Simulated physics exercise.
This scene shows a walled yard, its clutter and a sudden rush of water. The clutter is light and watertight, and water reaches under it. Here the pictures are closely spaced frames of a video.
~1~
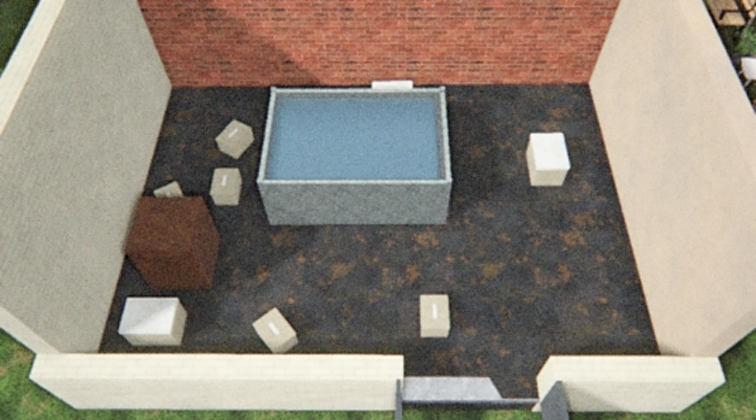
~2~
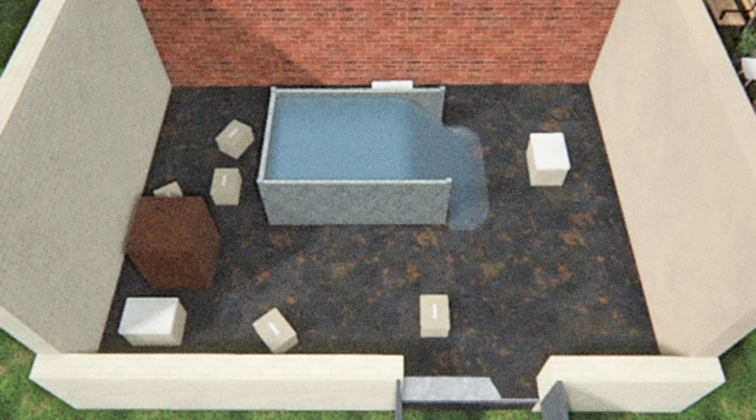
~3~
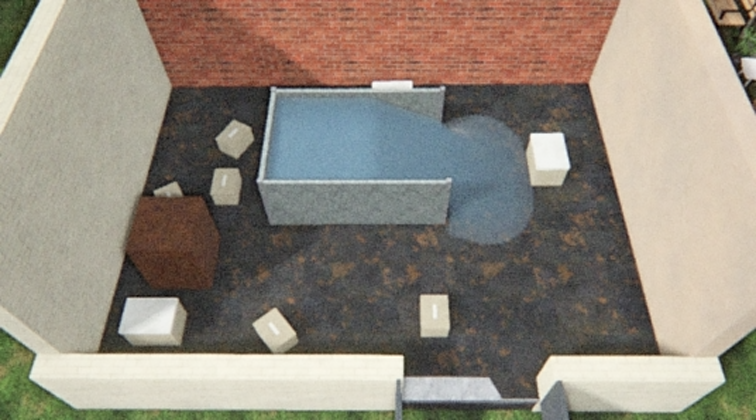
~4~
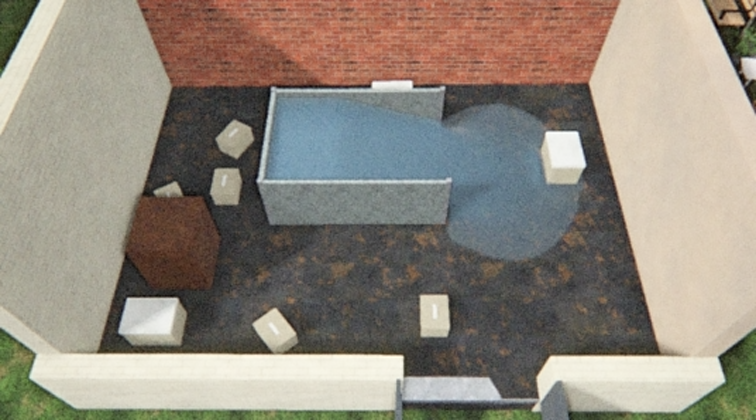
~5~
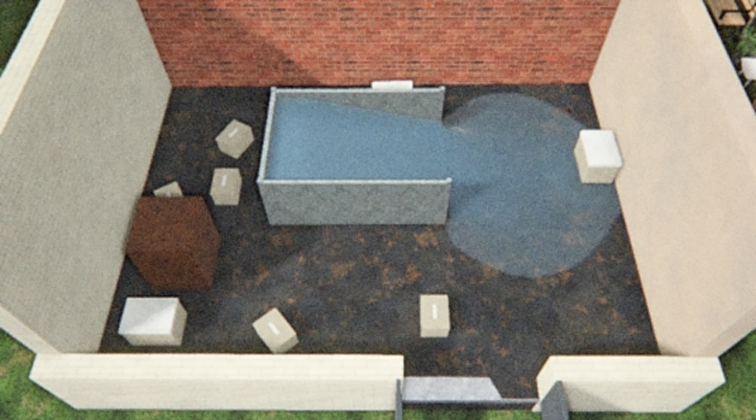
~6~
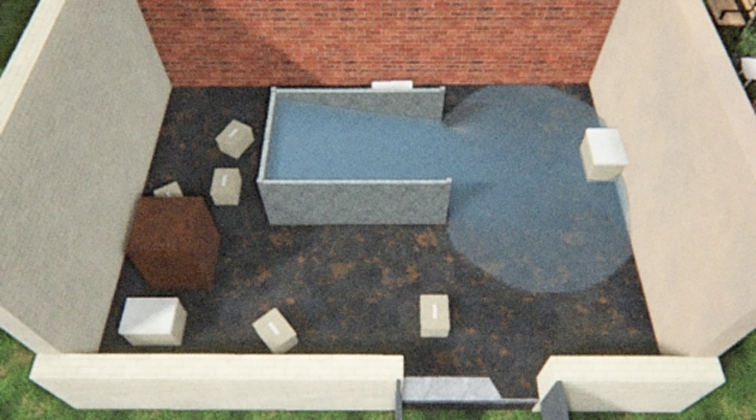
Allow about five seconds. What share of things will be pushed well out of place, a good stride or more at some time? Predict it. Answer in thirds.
One to two thirds.
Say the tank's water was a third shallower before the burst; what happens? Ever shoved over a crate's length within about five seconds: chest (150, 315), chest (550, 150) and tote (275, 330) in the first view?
Not beyond that, then beyond that, then beyond that.
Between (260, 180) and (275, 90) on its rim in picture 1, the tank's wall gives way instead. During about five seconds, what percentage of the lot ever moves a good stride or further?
Estimate: Close to 100 per cent.
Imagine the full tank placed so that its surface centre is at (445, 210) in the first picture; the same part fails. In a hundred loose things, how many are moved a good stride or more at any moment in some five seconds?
It works out at about 80 percent.
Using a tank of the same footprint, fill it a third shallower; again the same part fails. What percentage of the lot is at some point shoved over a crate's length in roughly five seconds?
About 50 per cent.
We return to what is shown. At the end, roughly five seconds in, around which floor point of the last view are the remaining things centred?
Close to pixel (241, 221).
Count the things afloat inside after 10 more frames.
I count 1.
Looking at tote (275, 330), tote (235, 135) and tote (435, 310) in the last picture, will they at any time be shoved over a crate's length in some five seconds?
Going through them in order: First got well clear, second kept nearby, third got well clear.
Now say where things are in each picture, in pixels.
A chest at (550, 150) rests on the ground; a tote at (225, 181) rests on the ground; 0 of 8 have shifted, in the first picture.
A chest at (550, 150), on the bottom; a tote at (225, 181), on the bottom; 0 of 8 have shifted, in the second picture.
A chest at (550, 150) rests on the ground; a tote at (225, 181), on the bottom; 0 of 8 have shifted, in the third picture.
A chest at (566, 148), on the bottom, close to its start; a tote at (225, 181) rests on the ground; 1 of 8 have shifted, in the fourth picture.
A chest at (601, 147) rests on the ground, a stride from its start; a tote at (225, 181), on the bottom; 1 of 8 have shifted, in the fifth picture.
A chest at (607, 145), afloat, a stride from its start; a tote at (225, 181) rests on the ground; 1 of 8 have shifted, in the sixth picture.
A moment on, 1 of 8 are well off their spots; 1 afloat.
Next, 1 of 8 are well off their spots; 1 afloat.
Later, 3 of 8 are well off their spots; 2 afloat.
In the end, 4 of 8 are well off their spots, and 4 have been at some point; 4 afloat.
